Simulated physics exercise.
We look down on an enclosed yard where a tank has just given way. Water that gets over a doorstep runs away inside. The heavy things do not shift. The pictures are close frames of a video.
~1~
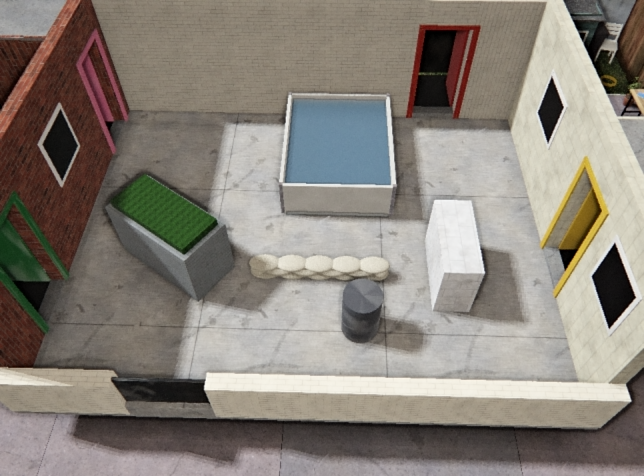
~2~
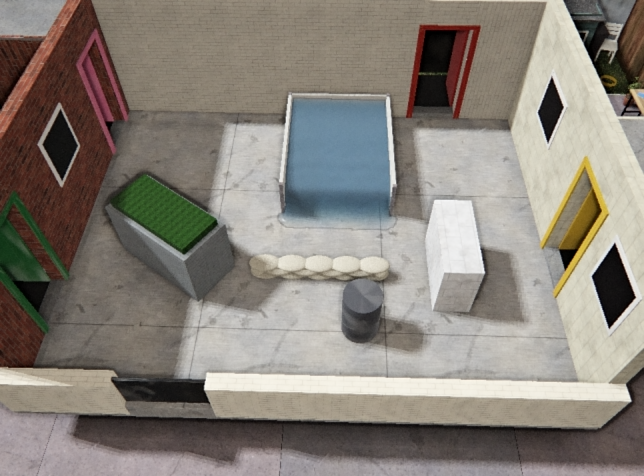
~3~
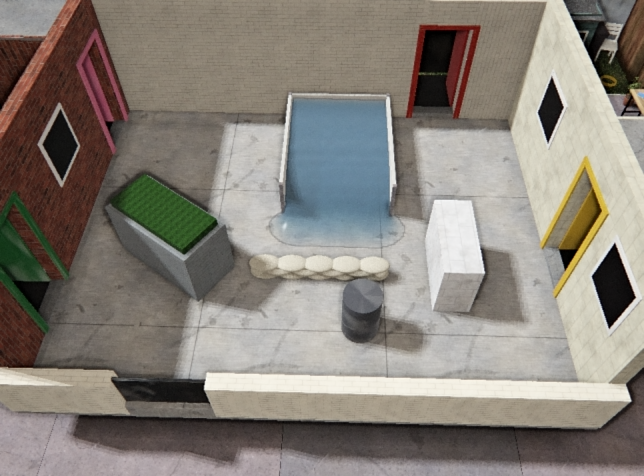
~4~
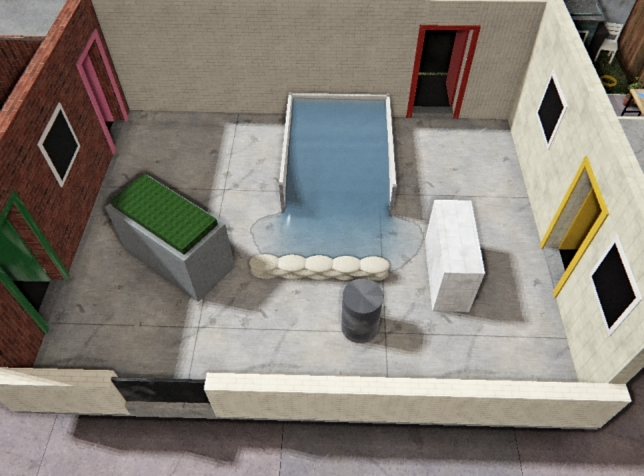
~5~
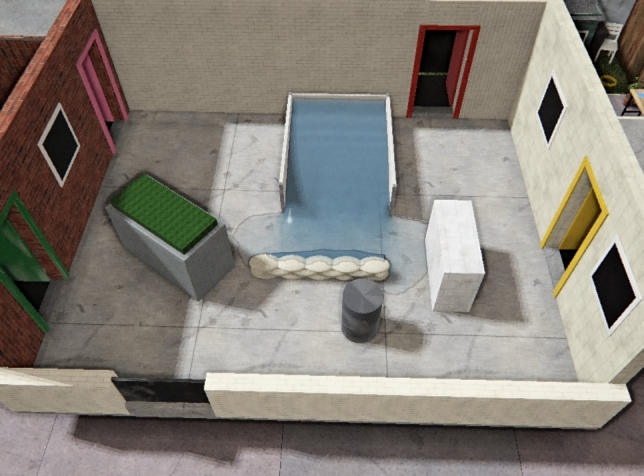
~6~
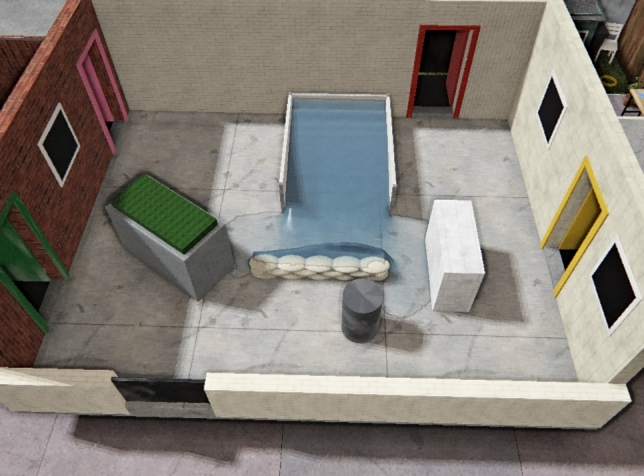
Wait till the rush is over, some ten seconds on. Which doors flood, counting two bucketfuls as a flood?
One by one: The green door takes more than that; the red door stays under that; the pink door takes more than that; the yellow door stays under that.
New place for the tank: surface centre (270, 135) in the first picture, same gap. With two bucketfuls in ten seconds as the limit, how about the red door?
In short: The red one takes less.
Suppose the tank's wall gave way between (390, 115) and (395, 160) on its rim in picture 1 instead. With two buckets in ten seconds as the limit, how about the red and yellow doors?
Then: The red one floods, the yellow one lets more in.
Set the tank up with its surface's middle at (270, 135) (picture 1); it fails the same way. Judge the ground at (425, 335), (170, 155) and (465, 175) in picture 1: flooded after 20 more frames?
In that order: Flooded, wet, flooded.
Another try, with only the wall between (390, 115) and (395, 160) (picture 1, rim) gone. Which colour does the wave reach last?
It is the green one.
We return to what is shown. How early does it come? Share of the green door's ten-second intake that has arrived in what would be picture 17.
Roughly 0 per cent.
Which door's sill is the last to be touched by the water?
Last comes the green door.
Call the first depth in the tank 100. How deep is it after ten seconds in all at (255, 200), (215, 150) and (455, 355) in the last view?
In turn 6, 8 and 8 in a hundred.
A moment on, water covers 20 % of the floor; the green door not reached, the red door not reached, the pink door not reached, the yellow door not reached.
Next, water covers 40 % of the floor; the green door not reached, the red door not reached, the pink door not reached, the yellow door not reached.
Then, water covers 70 % of the floor; the green door not reached, the red door wet at the sill, nothing in, the pink door under two buckets in, the yellow door not reached.
Later, water covers 90 % of the floor; the green door under two buckets in, the red door wet at the sill, nothing in, the pink door far over two buckets in, the yellow door under two buckets in.
In the end, water covers 95 % of the floor; the green door over two buckets in, the red door wet at the sill, nothing in, the pink door far over two buckets in, the yellow door under two buckets in.
